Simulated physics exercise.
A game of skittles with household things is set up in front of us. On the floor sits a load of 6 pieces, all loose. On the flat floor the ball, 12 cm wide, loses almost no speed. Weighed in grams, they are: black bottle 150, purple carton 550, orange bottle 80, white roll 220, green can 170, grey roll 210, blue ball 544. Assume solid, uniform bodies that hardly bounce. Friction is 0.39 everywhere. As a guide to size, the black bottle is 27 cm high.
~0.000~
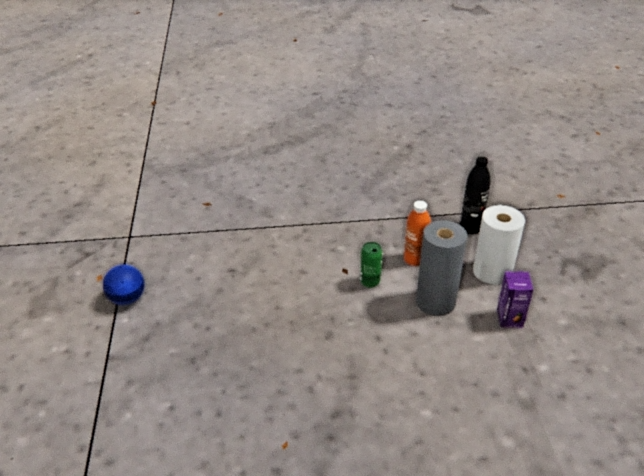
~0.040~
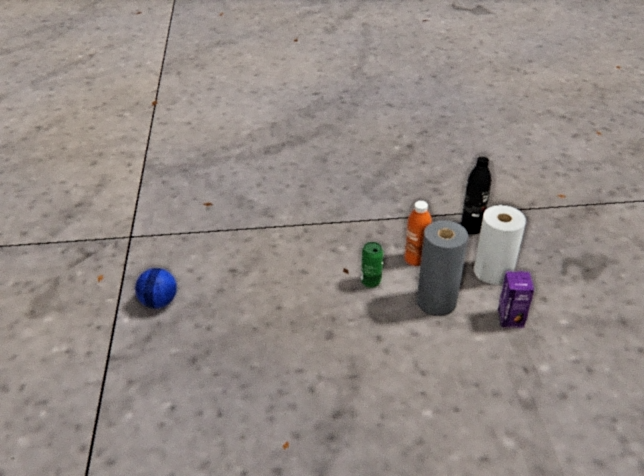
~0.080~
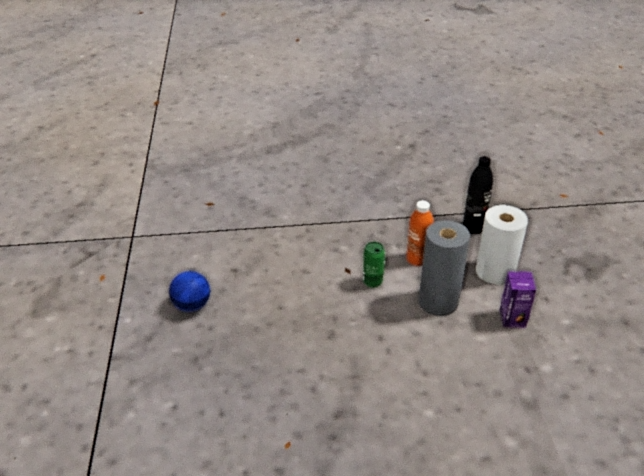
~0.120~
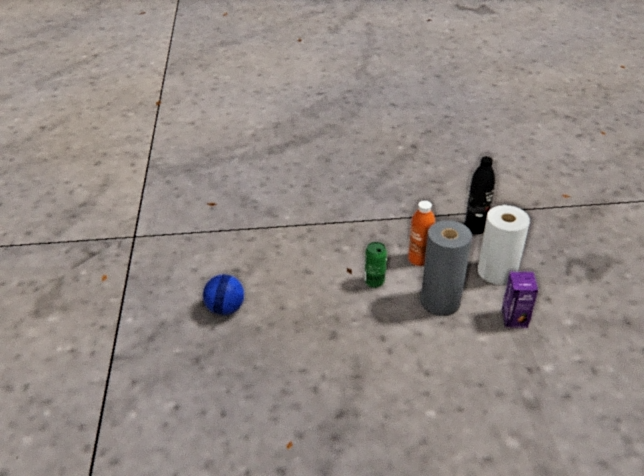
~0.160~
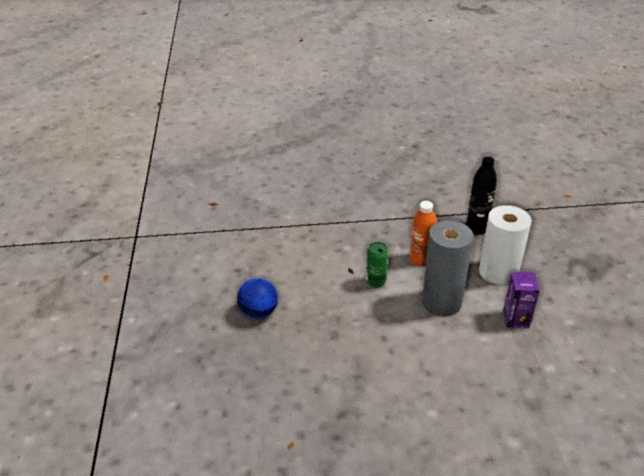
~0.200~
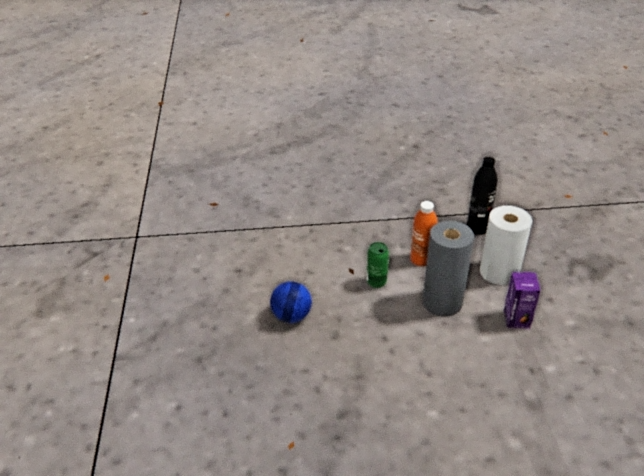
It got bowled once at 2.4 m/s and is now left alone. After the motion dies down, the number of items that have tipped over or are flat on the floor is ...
... none at all.
After 0.60 s, 131 cm rolled; blue ball near (606, 362); purple carton moved 9 cm near (546, 290).
After 0.90 s, 182 cm rolled; purple carton moved 10 cm near (551, 290).
In the end (1.3 s), not toppled but over 8 cm from the start, purple carton; the other 5 under 8 cm from the start. At the end, from the last picture's camera, black bottle near (483, 195), purple carton near (551, 290).
